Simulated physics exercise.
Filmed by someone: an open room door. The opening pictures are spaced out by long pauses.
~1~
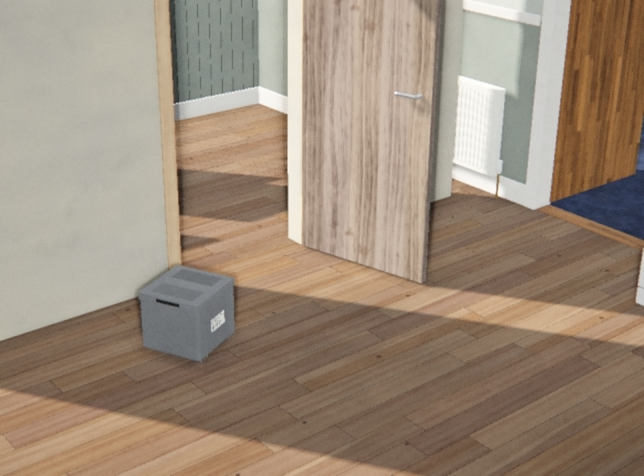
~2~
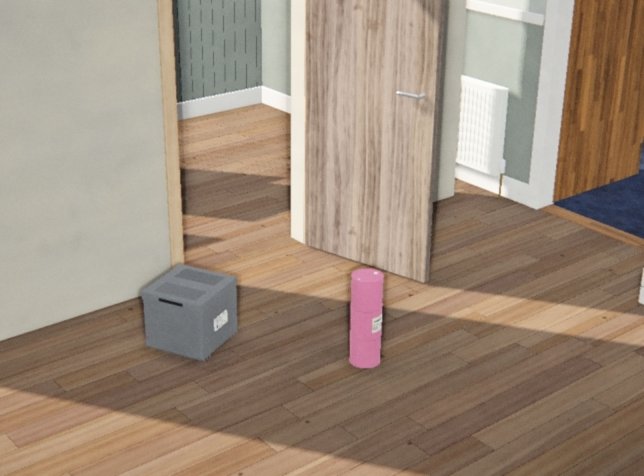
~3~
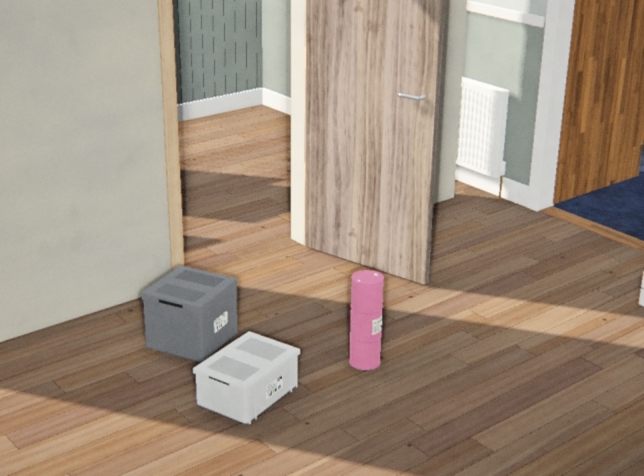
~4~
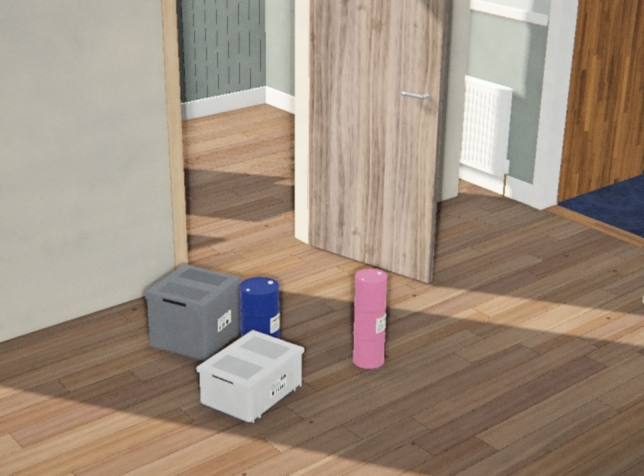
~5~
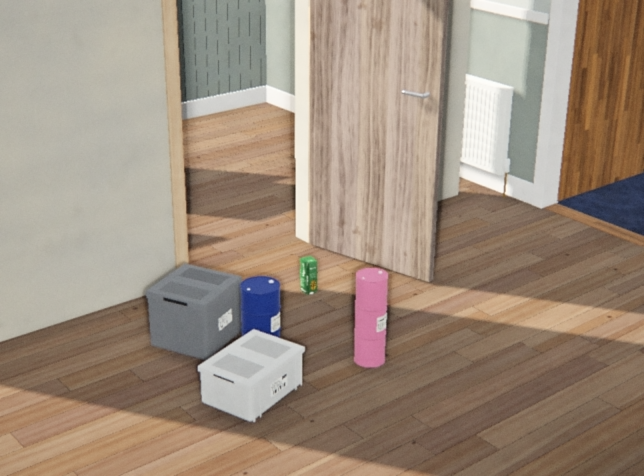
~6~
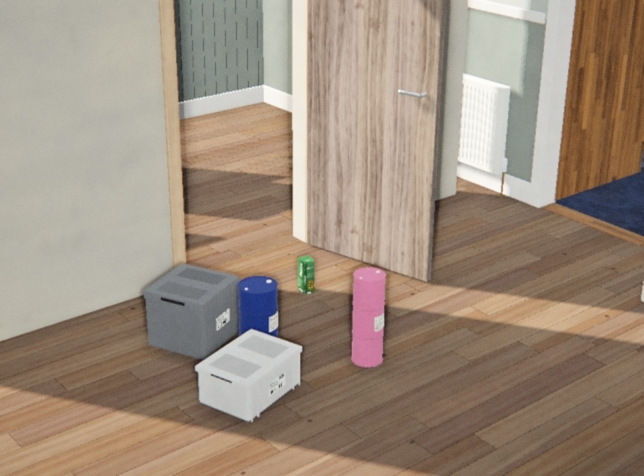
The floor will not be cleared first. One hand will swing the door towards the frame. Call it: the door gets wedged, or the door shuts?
It shuts.
Then, 1.30 s on from there, open by 72°.
Then, 2.10 s on from there, open by 40°; green carton shifted well along near (275, 274).
Then, 2.60 s on from there, open by 21°; green carton shifted well along near (238, 268).
Then, 3.00 s on from there, open by 5°; green carton shifted well along near (213, 260).
In the end, open by 0°; moved from the start, green carton; the other 4 unmoved. At the end, from the last picture's camera, green carton near (205, 256).
